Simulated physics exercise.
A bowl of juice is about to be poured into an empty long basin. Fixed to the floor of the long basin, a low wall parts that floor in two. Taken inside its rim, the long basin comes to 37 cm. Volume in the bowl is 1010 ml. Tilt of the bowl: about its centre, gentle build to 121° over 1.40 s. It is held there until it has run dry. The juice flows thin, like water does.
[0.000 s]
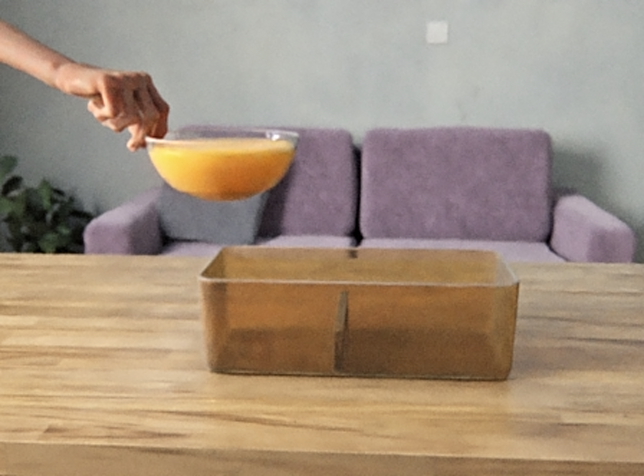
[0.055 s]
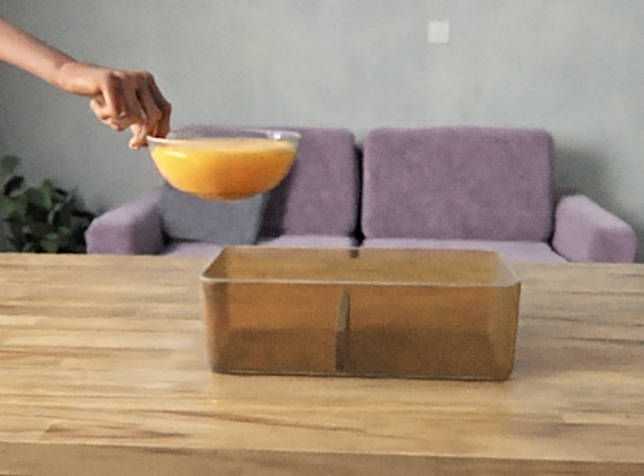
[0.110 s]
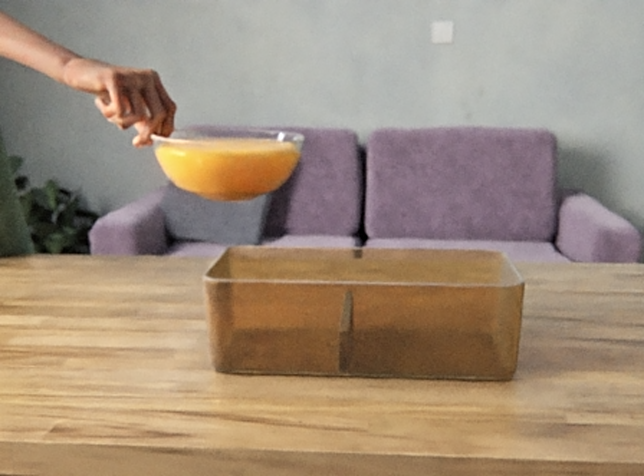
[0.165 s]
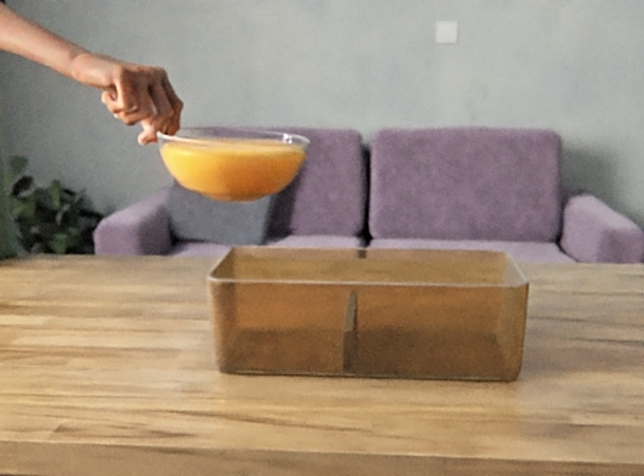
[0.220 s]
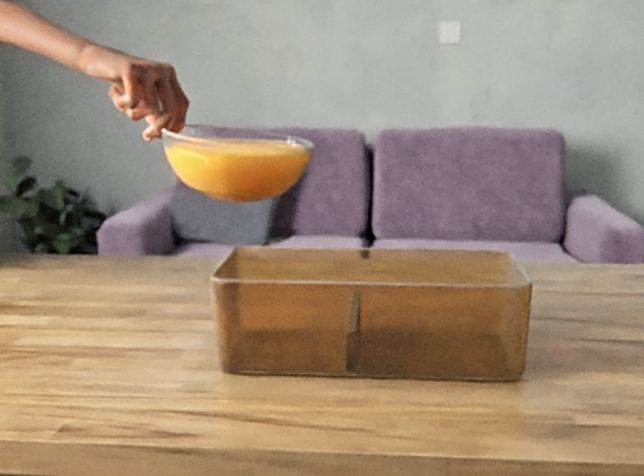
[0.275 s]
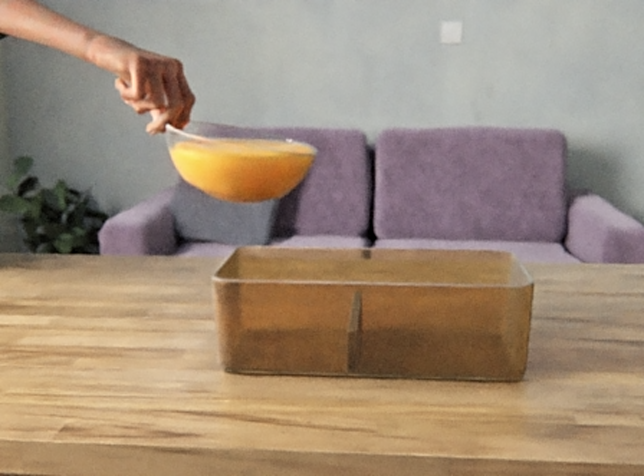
In the video, a hand holds a clear bowl of orange juice above and to the left of a long, divided brown basin on a wooden table, then shifts it slightly right and gently tilts its right side downward.
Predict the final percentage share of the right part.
Right part: About 59 %.
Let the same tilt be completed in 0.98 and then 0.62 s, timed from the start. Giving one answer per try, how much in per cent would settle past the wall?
Roughly 50 per cent the first time and 35 per cent the second.
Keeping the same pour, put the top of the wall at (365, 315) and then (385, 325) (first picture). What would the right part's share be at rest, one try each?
It comes to 30 per cent, and then 10 per cent.
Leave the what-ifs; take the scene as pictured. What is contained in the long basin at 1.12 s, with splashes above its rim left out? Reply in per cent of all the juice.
100 per cent or thereabouts.
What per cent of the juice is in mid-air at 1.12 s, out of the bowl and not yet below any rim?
1 per cent, roughly.
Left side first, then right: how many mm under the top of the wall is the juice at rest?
Left 36 mm, right 34 mm.
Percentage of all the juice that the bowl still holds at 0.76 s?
About 28 per cent.
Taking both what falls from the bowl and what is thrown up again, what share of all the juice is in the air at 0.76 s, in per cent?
Share: Roughly 30 per cent.
By 0.76 s the tilt is 69° and 28 per cent is still to pour, 6 is left of the wall and 36 right of it.
By 1.12 s the tilt is 109° and 0 per cent is still to pour, 40 is left of the wall and 59 right of it.
By 1.49 s the tilt is 121° and 0 per cent is still to pour, 40 is left of the wall and 59 right of it.
By 1.90 s the tilt is 121° and 0 per cent is still to pour, 40 is left of the wall and 59 right of it.
At rest 40 per cent lies left of the wall, 59 right of it and 1 outside.
